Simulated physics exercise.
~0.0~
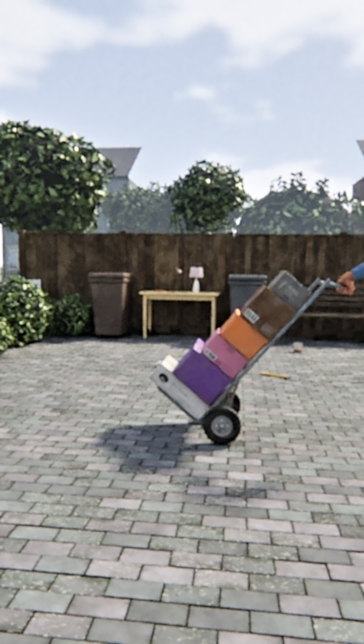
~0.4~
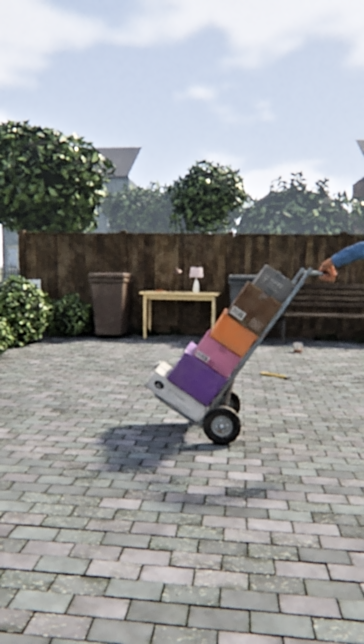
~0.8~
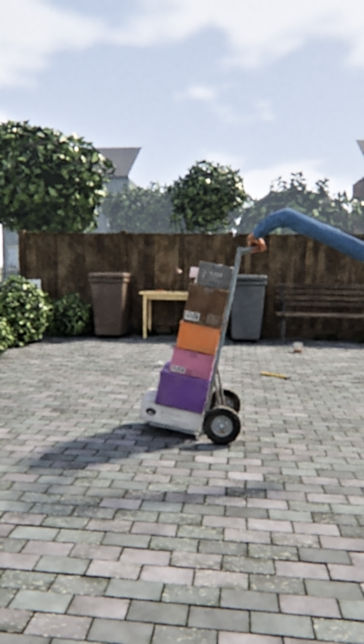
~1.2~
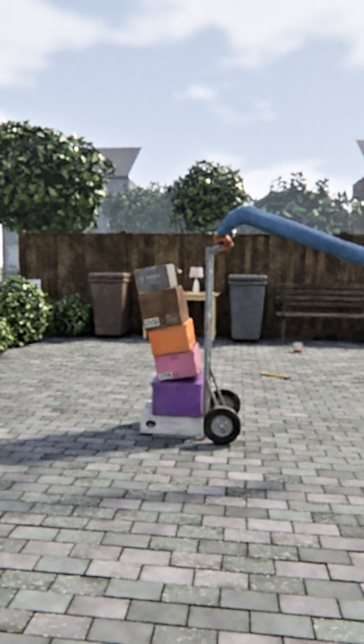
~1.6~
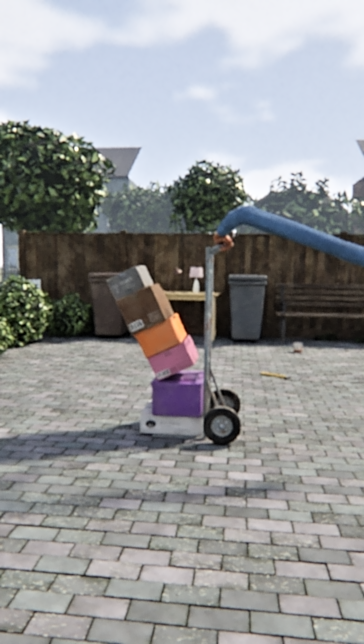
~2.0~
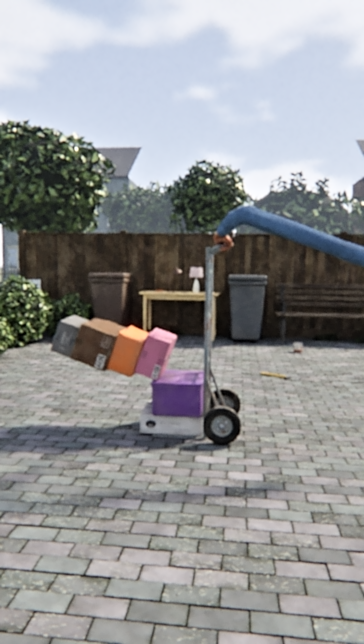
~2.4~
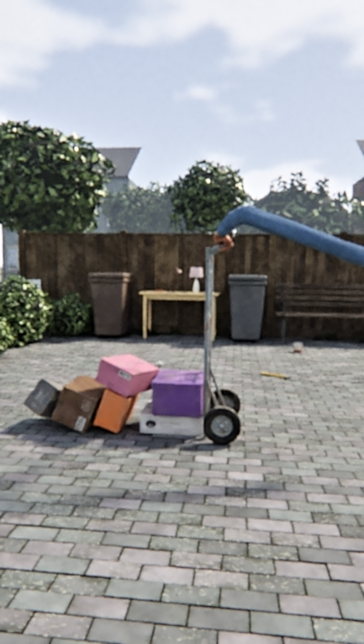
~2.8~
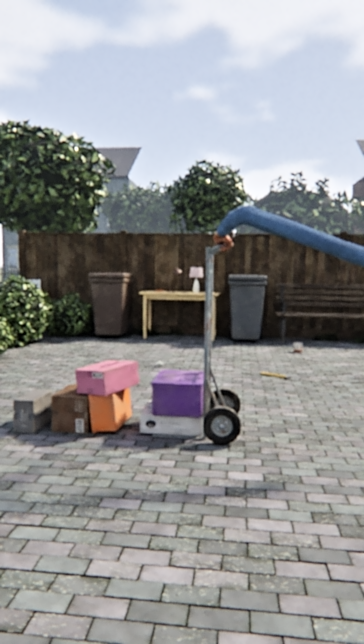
A blue-sleeved arm at the right grips the handle of a two-wheeled hand truck on a paved yard, seen from the side, with a wooden fence, bins, a small table and a bench behind. The tilted truck carries a white box at the bottom, then purple, pink, orange, brown and grey boxes. The arm swings the truck upright toward the left and stops. The upper four boxes lean left, tip over together and tumble onto the paving. The pink box ends resting on the orange and brown ones beside the grey, while the purple and white stay on the truck.
